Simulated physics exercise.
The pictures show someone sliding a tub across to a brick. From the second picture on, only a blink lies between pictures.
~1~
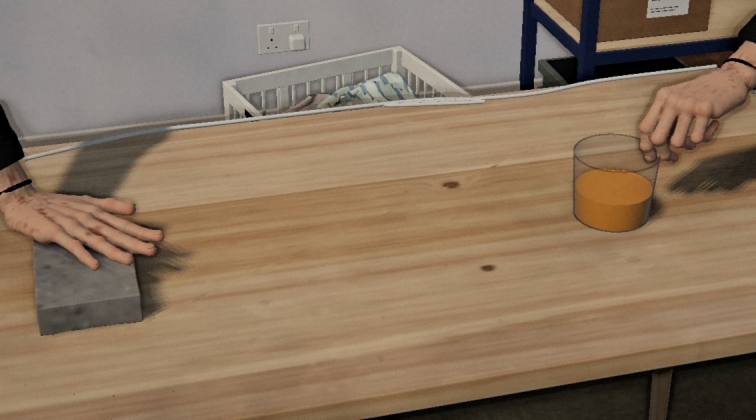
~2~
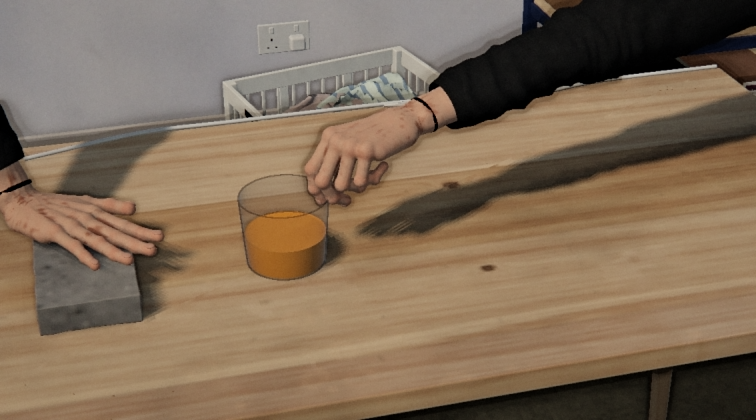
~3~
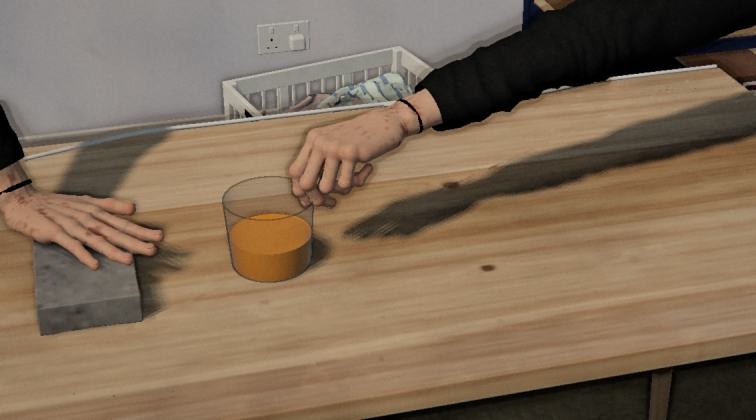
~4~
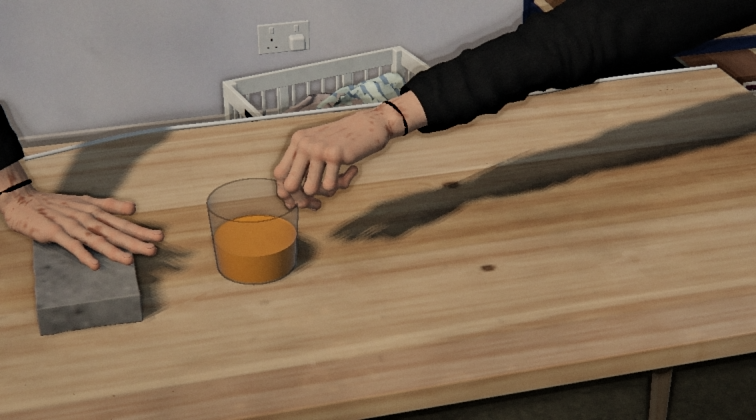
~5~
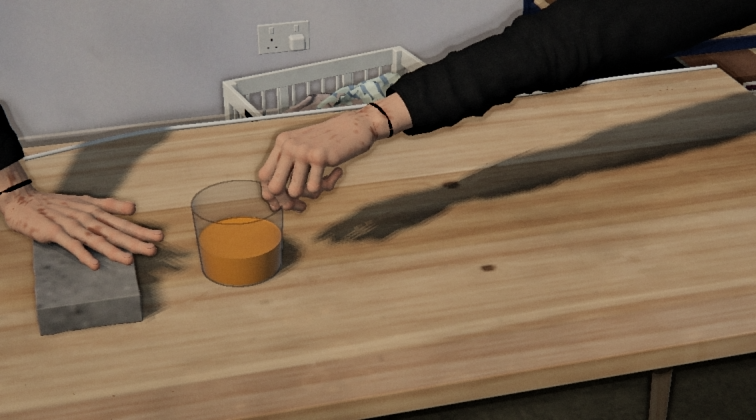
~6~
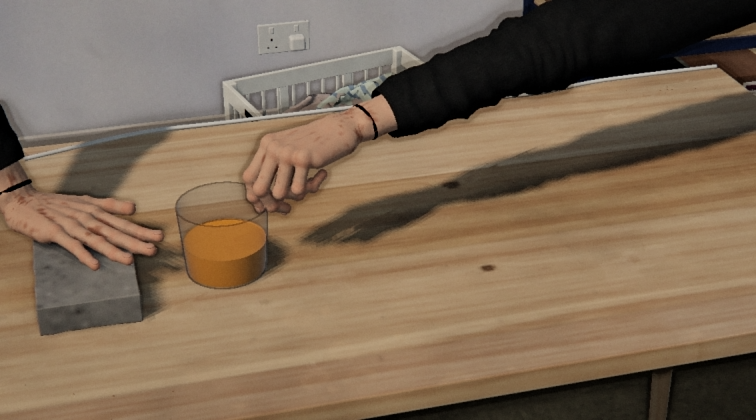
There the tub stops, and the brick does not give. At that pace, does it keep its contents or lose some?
I expect the outside will stay clean.
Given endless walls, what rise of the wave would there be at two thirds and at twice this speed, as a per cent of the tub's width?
About 10 % and 35 %.
Soon after, the tub meets the brick.
Later, the orange juice surges up the wall; the wave climbs under half way to the rim.
In the end, the tub stands at the brick; nothing has left it.
